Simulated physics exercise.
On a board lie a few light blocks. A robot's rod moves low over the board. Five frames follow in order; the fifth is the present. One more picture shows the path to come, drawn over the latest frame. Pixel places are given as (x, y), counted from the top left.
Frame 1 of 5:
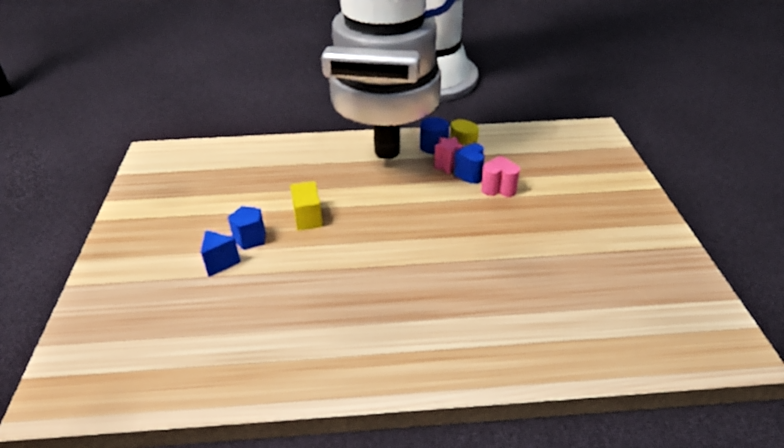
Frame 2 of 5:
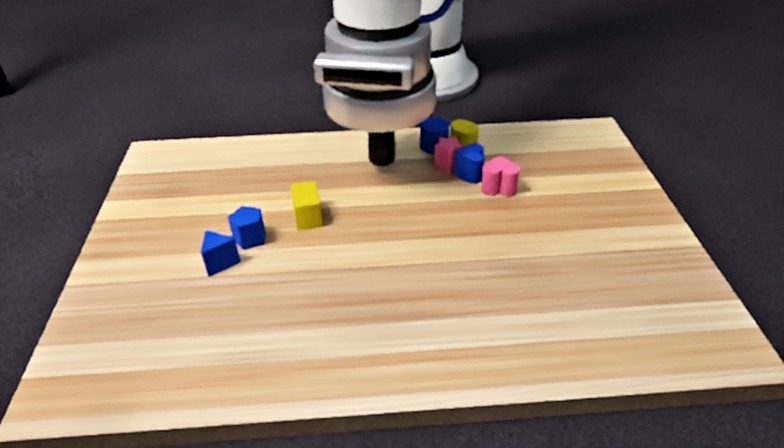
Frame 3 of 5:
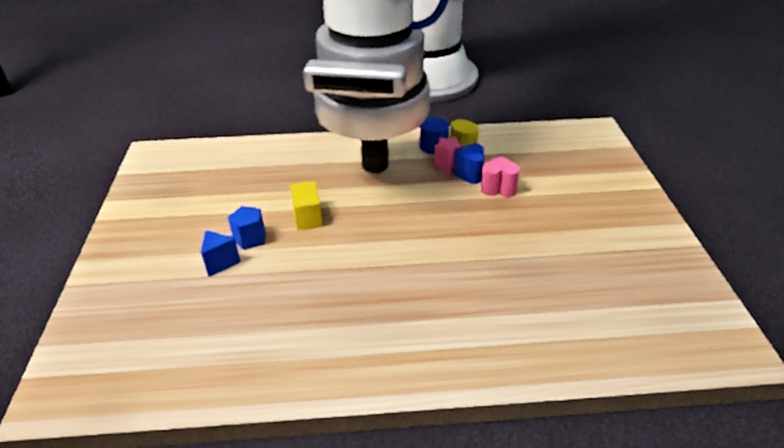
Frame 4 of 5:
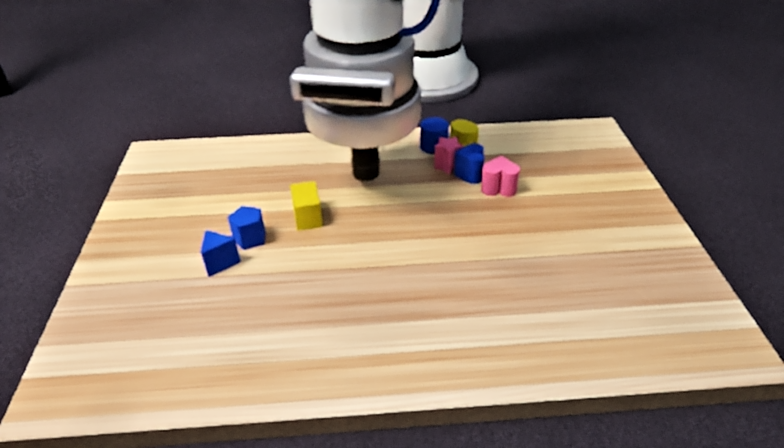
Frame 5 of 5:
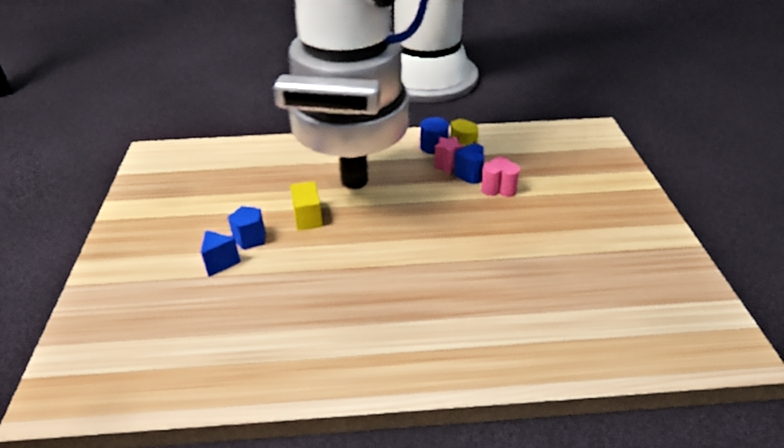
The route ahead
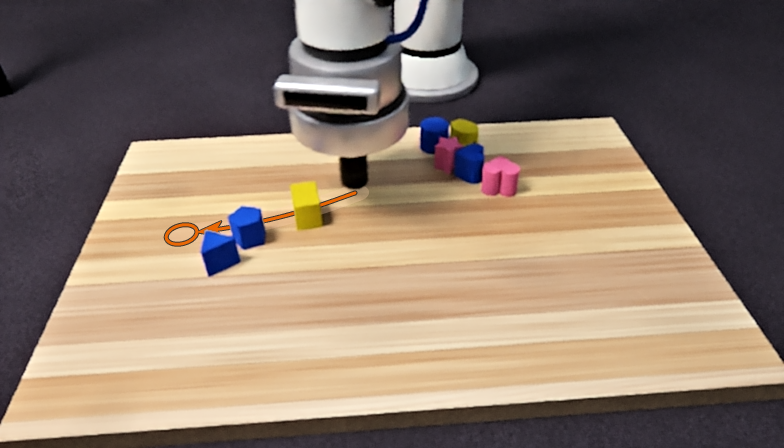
The robot's rod moves slightly left and toward the viewer above the board, while the blocks stay still.
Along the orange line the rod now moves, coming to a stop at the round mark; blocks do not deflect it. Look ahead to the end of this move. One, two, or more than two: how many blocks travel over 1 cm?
Two.
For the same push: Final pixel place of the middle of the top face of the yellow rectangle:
The middle of its top is at (277, 212).
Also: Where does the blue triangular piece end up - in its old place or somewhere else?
The blue triangular piece will stay where it stands.
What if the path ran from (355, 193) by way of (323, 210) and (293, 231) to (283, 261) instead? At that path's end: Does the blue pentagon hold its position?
No, that is not what happens.
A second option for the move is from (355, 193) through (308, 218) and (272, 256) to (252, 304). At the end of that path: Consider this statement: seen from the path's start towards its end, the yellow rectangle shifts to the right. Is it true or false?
It is true.
The drawn path runs from (355, 193) via (274, 219), ending at (182, 234).
What follows on the original path. One third of the way, rod (300, 200); yellow rectangle (286, 204), turned 55° anticlockwise.
Two thirds of the way, rod (240, 214); blue pentagon (233, 220), turned 25° anticlockwise; yellow rectangle (277, 212), turned 90° anticlockwise.
At the end, rod (178, 224); blue triangular piece not moved; blue pentagon (232, 221), turned 30° anticlockwise; yellow rectangle (277, 212), turned 90° anticlockwise.
